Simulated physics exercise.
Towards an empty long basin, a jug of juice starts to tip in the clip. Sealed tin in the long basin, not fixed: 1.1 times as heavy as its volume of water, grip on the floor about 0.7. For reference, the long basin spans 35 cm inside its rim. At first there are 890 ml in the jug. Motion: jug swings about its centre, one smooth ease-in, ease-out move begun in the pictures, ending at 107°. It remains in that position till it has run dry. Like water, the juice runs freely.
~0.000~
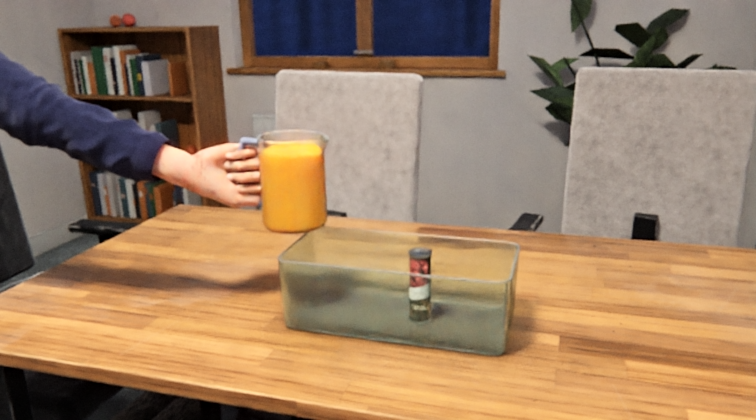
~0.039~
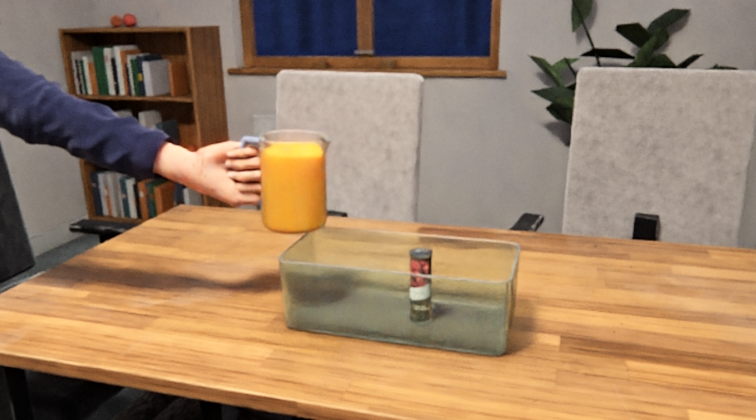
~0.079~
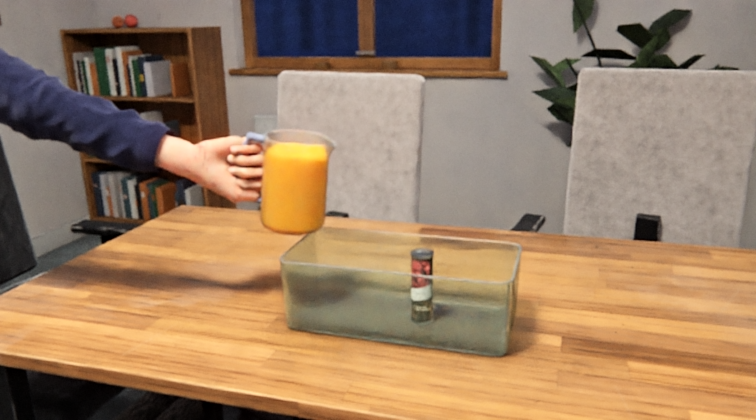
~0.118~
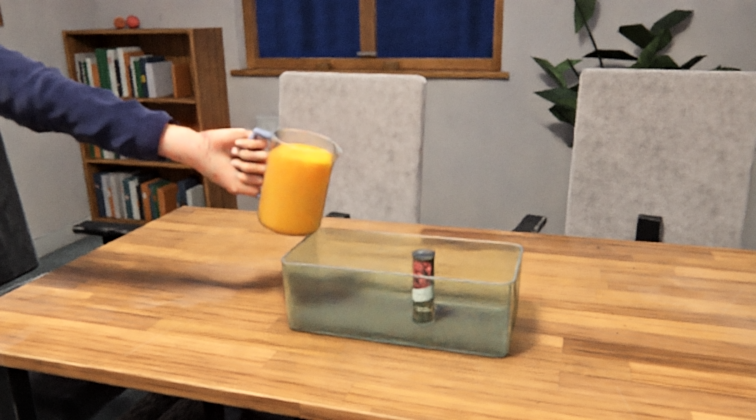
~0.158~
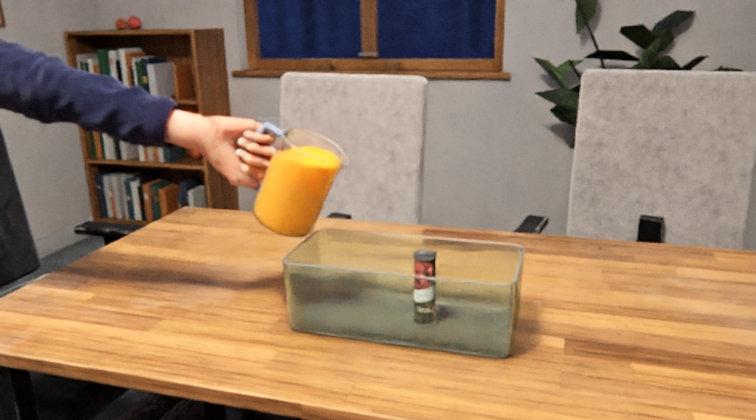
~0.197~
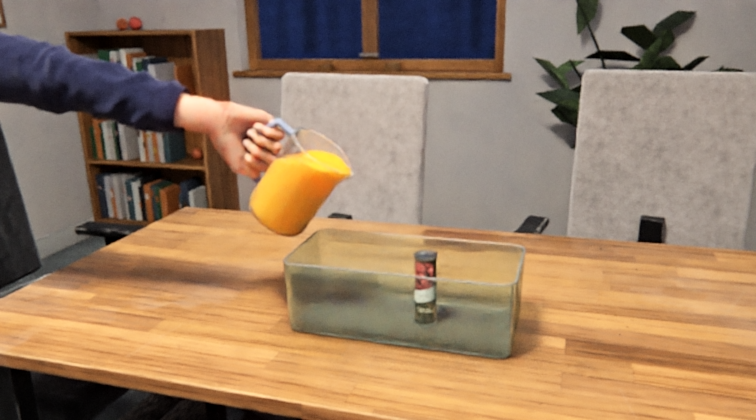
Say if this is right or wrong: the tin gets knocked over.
Wrong, it stays standing.
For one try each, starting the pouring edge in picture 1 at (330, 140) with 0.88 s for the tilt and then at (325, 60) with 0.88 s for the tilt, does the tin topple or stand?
The tin stays vertical the first time and overturns the second time.
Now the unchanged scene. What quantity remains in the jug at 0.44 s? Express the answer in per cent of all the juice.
About 62 per cent.
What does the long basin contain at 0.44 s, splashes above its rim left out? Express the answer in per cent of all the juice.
Close to 22 in a hundred.
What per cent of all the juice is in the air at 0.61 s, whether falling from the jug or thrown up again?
12 in a hundred, give or take.
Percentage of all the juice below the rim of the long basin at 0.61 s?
Some 66 per cent.
After 0.44 s the tilt is 104° and 61 per cent is still to pour; the tin stands where it began.
After 0.61 s the tilt is 107° and 22 per cent is still to pour; the tin stands where it began.
After 0.79 s the tilt is 107° and 6 per cent is still to pour; the tin stands where it began.
After 0.99 s the tilt is 107° and 1 per cent is still to pour; the tin stands where it began.
In the end the tin stands where it began.
